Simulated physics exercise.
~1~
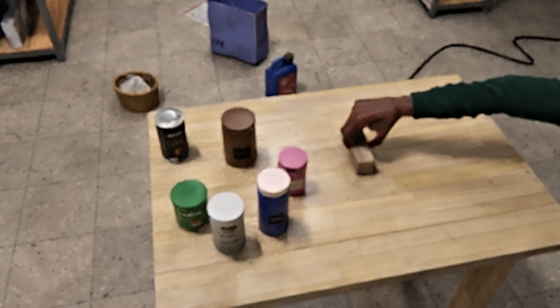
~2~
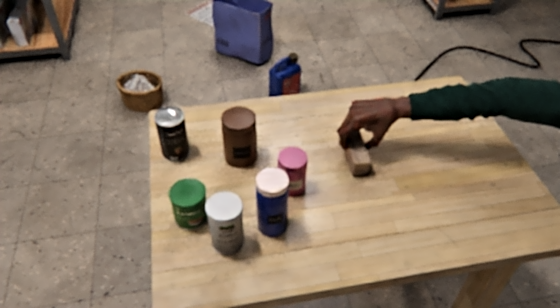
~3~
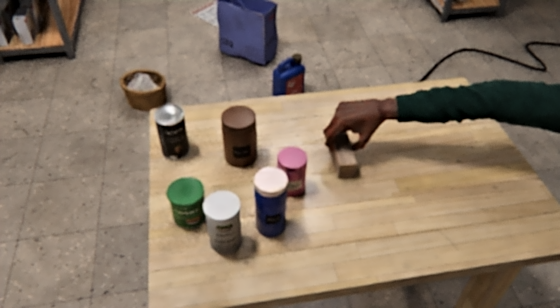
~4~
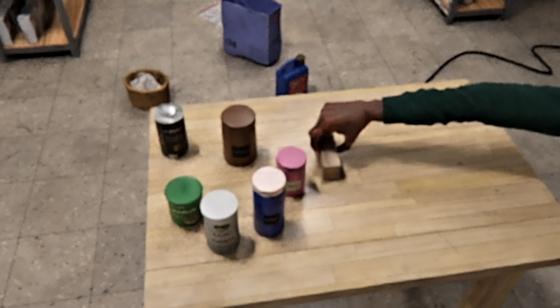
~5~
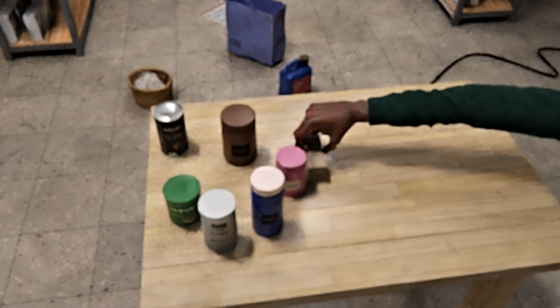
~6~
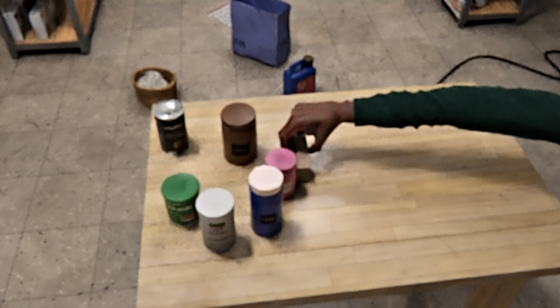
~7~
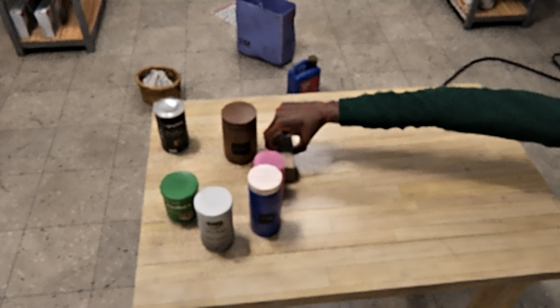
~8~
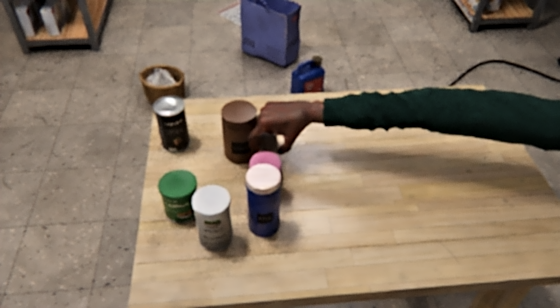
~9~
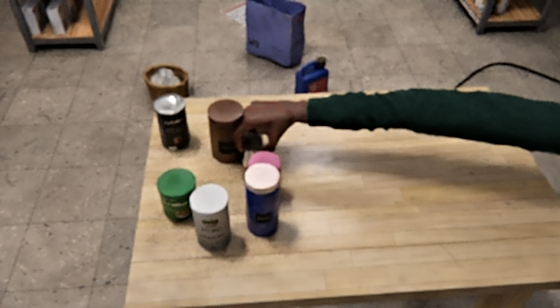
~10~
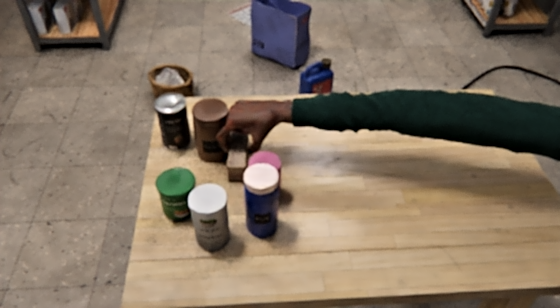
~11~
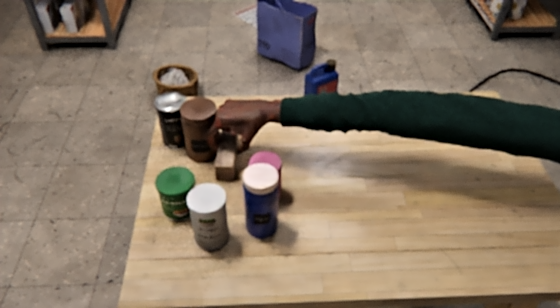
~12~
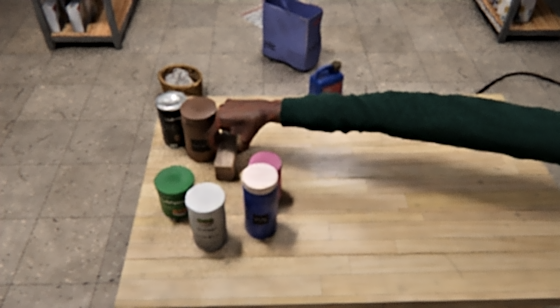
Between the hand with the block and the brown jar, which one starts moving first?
The hand with the block starts moving first, and the brown jar only begins to shift later, once the block has slid across to it.
